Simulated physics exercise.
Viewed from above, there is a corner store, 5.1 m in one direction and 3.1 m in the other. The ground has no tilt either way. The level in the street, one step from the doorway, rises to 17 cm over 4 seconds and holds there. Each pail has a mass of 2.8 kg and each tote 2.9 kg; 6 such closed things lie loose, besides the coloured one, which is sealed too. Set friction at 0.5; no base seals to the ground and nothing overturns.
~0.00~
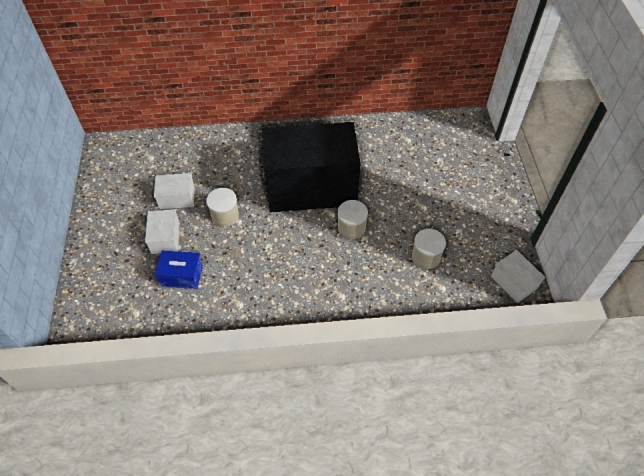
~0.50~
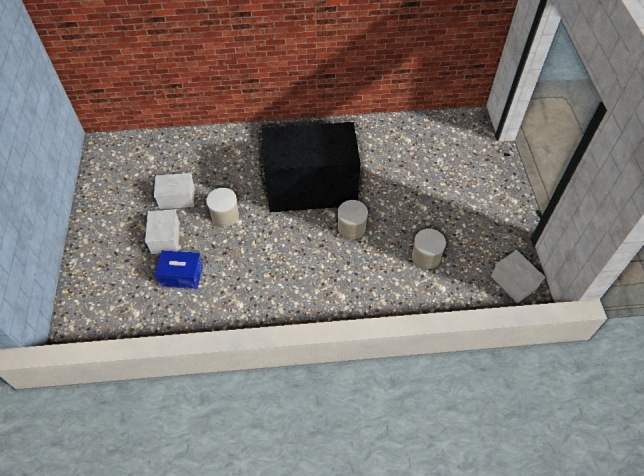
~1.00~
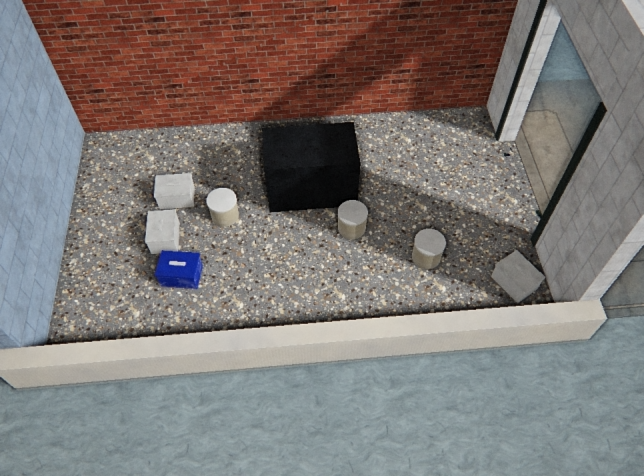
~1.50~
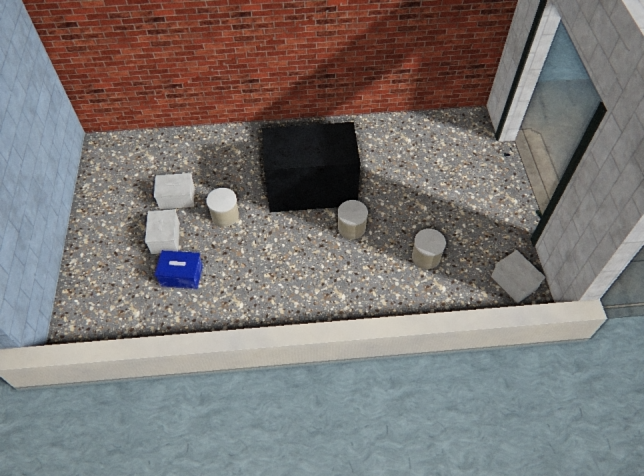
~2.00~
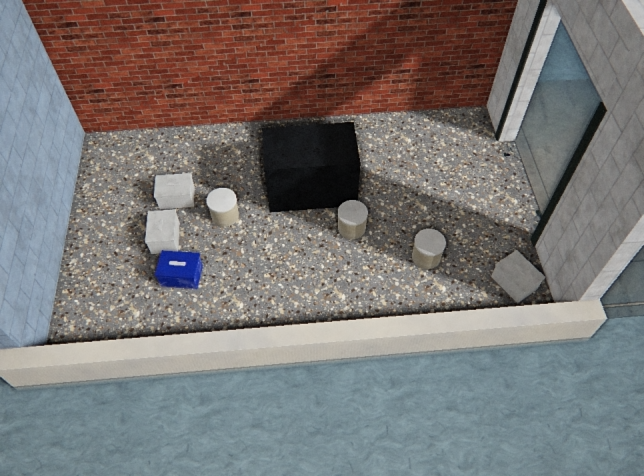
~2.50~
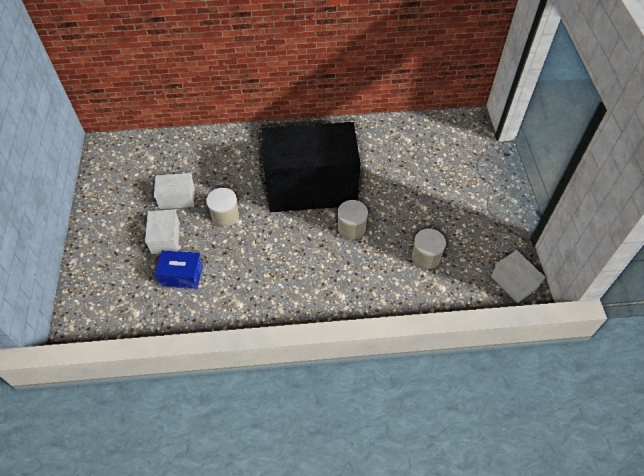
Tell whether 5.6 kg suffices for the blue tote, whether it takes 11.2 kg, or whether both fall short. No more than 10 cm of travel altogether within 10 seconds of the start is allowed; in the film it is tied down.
It stays steady with only the greater amount.
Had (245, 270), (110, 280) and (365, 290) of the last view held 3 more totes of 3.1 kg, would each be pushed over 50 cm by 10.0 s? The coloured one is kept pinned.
The first comes out above the threshold, the second below the threshold, the third above the threshold.
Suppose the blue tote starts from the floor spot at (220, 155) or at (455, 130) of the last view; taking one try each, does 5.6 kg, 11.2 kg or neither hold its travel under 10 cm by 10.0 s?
At the first spot the heavier mass is required, at the second the heavier mass is required.
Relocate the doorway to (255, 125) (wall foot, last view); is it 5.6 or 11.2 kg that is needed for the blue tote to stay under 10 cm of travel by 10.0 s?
Under that setup, neither option succeeds.
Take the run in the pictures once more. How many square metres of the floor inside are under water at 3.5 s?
Near 2.0 m2 in all.
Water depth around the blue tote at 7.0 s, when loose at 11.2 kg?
Close to 3 cm deep.
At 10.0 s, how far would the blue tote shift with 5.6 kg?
Shift: About 60 cm.
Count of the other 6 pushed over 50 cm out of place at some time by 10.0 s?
The number is 4.
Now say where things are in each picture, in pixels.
In the first picture, the blue tote at (177, 264) rests on the ground; water covers 0.0 m2; 0 of 7 have shifted.
In the second picture, the blue tote at (177, 264), on the bottom; water covers 0.0 m2; 0 of 7 have shifted.
In the third picture, the blue tote at (177, 264), on the bottom; water covers 0.0 m2; 0 of 7 have shifted.
In the fourth picture, the blue tote at (177, 264) rests on the ground; 0.0 m2 under water; 0 of 7 have shifted.
In the fifth picture, the blue tote at (177, 264), on the bottom; 0.0 m2 under water; 0 of 7 have shifted.
In the sixth picture, the blue tote at (177, 264) rests on the ground; 0.4 m2 under water; 0 of 7 have shifted.
After 3.5 s the blue tote would be 0 cm from its start with 5.6 kg and 0 cm from its start with 11.2 kg; 0 cm of water round it then.
After 4.5 s the blue tote would be 0 cm from its start with 5.6 kg and 0 cm from its start with 11.2 kg; 0 cm of water round it then.
After 7.0 s the blue tote would be 3 cm from its start with 5.6 kg and 0 cm from its start with 11.2 kg; 3 cm of water round it then.
After 10.0 s the blue tote would be 65 cm from its start with 5.6 kg and 0 cm from its start with 11.2 kg; 6 cm of water round it then.
